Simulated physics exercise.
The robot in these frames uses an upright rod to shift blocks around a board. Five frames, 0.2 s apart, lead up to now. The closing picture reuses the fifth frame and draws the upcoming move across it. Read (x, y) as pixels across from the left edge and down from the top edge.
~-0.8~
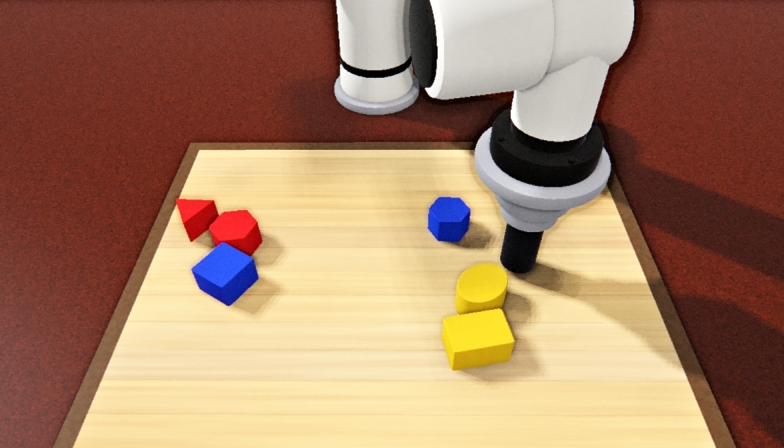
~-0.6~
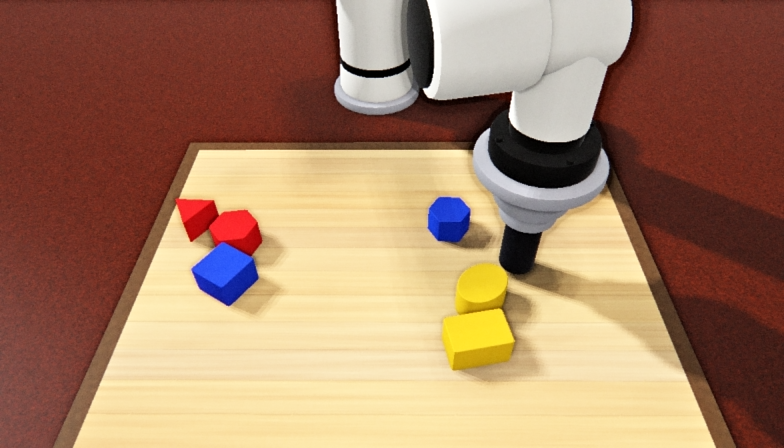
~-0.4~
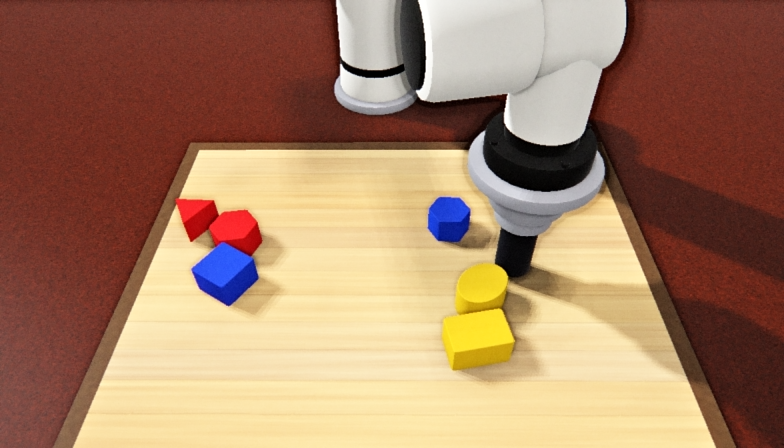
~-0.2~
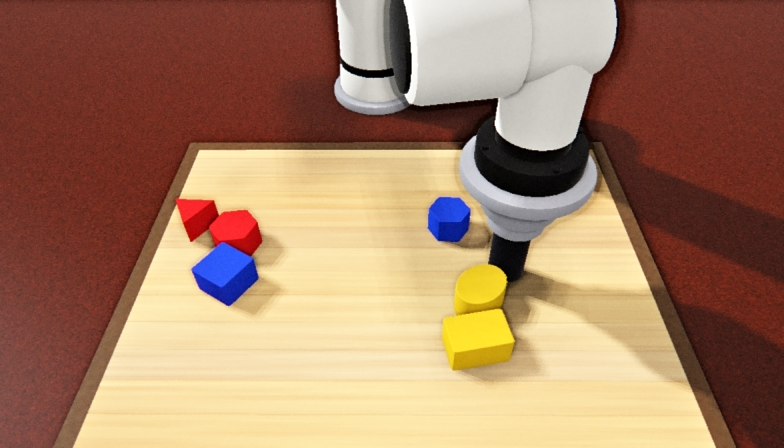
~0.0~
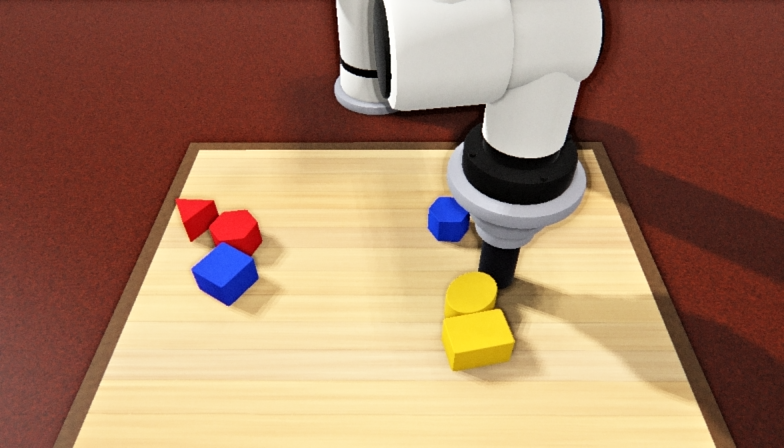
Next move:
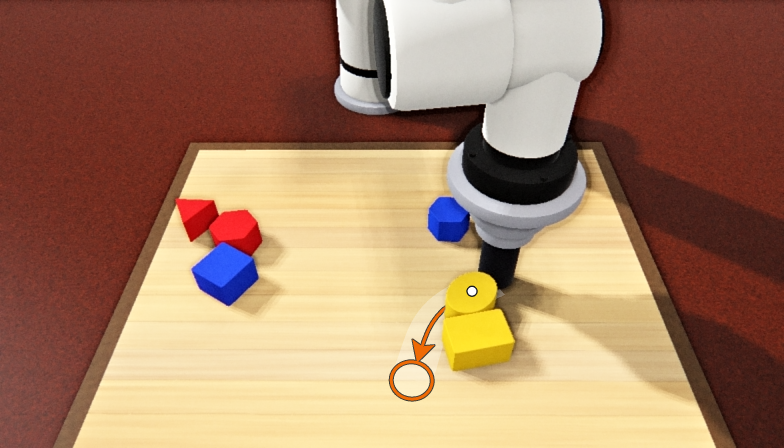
On a pale wooden board with a dark rim, a white robot arm holds a black upright rod beside a yellow round block, with blue, red and other yellow blocks standing nearby. The rod drifts slightly left and toward the viewer, then nudges the round block a little to the left.
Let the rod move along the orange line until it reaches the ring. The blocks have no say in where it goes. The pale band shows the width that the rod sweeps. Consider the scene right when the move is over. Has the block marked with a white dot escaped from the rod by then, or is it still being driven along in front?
Carried ahead at the end.
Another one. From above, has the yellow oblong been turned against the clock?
I believe so.
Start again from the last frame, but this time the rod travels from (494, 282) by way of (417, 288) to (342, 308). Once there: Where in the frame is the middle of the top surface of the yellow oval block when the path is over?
It sits at (437, 306).
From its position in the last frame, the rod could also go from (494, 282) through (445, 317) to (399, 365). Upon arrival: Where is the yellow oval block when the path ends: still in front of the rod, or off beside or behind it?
By then it is in front of the rod.
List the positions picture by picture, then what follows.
The first picture shows rod's lower end at (517, 261); blue hexagonal block at (450, 209); yellow oval block at (483, 282); yellow oblong at (479, 329).
The second picture shows rod at (516, 262); blocks still.
The third picture shows rod at (512, 264); blocks still.
The fourth picture shows rod at (505, 269); blocks still.
The fifth picture shows rod at (495, 276); blue hexagonal block at (450, 209); yellow oval block at (472, 291); yellow oblong at (479, 330).
Drawn move, from (494, 282) through (454, 302) and (426, 335) to (412, 380); the dot is on the yellow oval block.
What follows on the original path. One third of the way, rod at (454, 296); yellow oval block at (436, 318), turned 20° anticlockwise; yellow oblong at (477, 342), turned 25° anticlockwise.
Two thirds of the way, rod at (426, 330); yellow oval block at (410, 358), turned 30° anticlockwise; yellow oblong at (478, 344), turned 35° anticlockwise.
At the end, rod at (412, 374); blue hexagonal block still; yellow oval block at (392, 409), turned 30° anticlockwise; yellow oblong at (478, 344), turned 35° anticlockwise.
